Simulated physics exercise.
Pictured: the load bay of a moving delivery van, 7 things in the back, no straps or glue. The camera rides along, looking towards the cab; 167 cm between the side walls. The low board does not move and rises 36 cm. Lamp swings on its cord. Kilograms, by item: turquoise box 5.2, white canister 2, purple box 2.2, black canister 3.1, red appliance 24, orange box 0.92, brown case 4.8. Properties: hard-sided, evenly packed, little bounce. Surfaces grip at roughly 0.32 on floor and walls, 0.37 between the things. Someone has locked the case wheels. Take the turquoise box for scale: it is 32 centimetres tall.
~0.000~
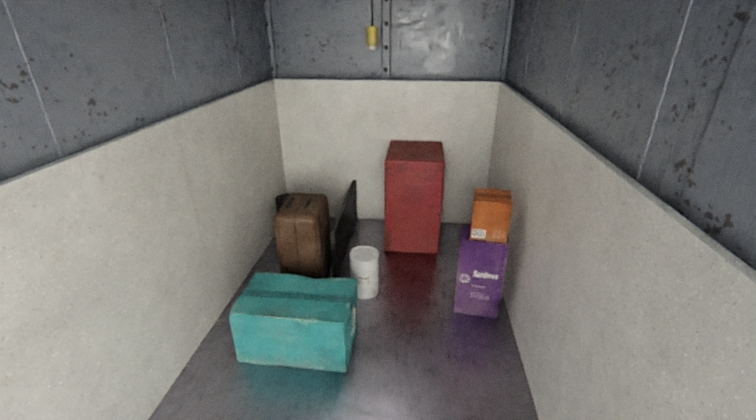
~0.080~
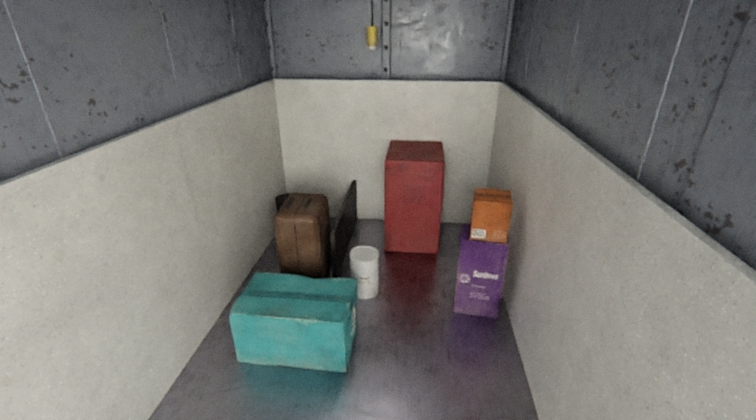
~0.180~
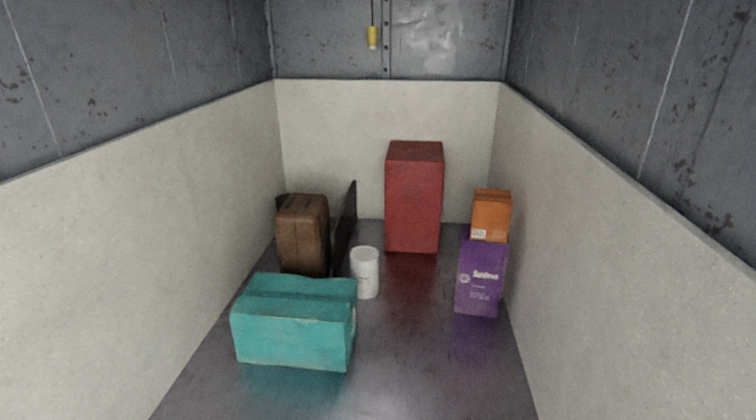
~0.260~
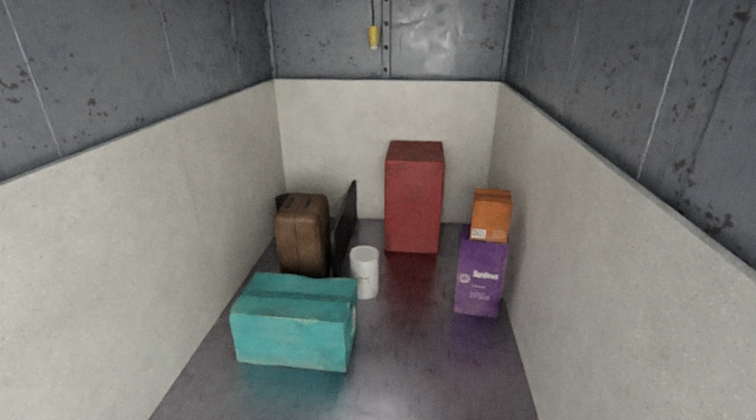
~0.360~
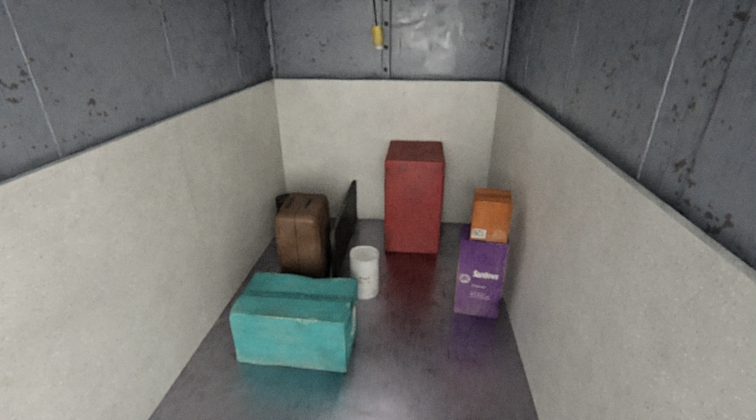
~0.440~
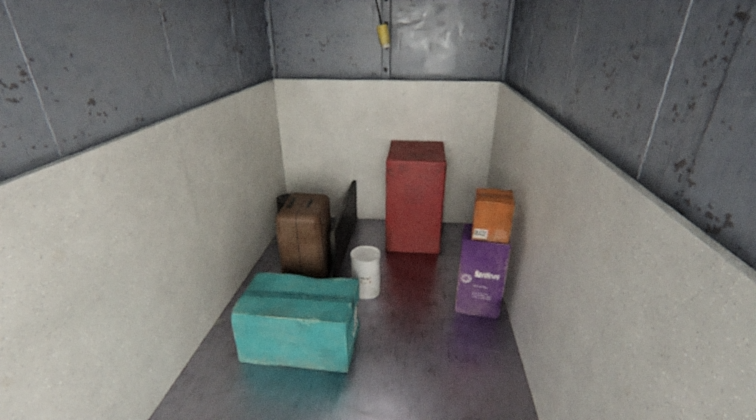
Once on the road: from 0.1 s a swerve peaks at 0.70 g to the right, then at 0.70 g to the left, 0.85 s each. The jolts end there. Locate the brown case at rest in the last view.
The brown case settles at about (265, 238).
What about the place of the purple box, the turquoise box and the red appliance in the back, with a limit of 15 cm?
First, the purple box is moved away; second, the turquoise box stays in its position; third, the red appliance stays in its position.
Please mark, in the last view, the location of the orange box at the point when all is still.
Its middle settles close to pixel (417, 213).
After 0.84 s, push 0.18 g right; brown case slid 4 cm near (312, 240); red appliance slid 28 cm; black canister slid 27 cm.
After 1.54 s, push 0.43 g left; brown case slid 10 cm near (290, 239); black canister slid 24 cm; turquoise box slid 24 cm.
After 1.74 s, push 0.10 g left; brown case slid 27 cm near (265, 238); orange box slid 29 cm; purple box slid 26 cm.
At rest (2.7 s), not toppled but over 15 cm from the start, purple box, orange box and brown case; the other 4 in place, give or take 15 cm. In the last view, brown case near (265, 238).
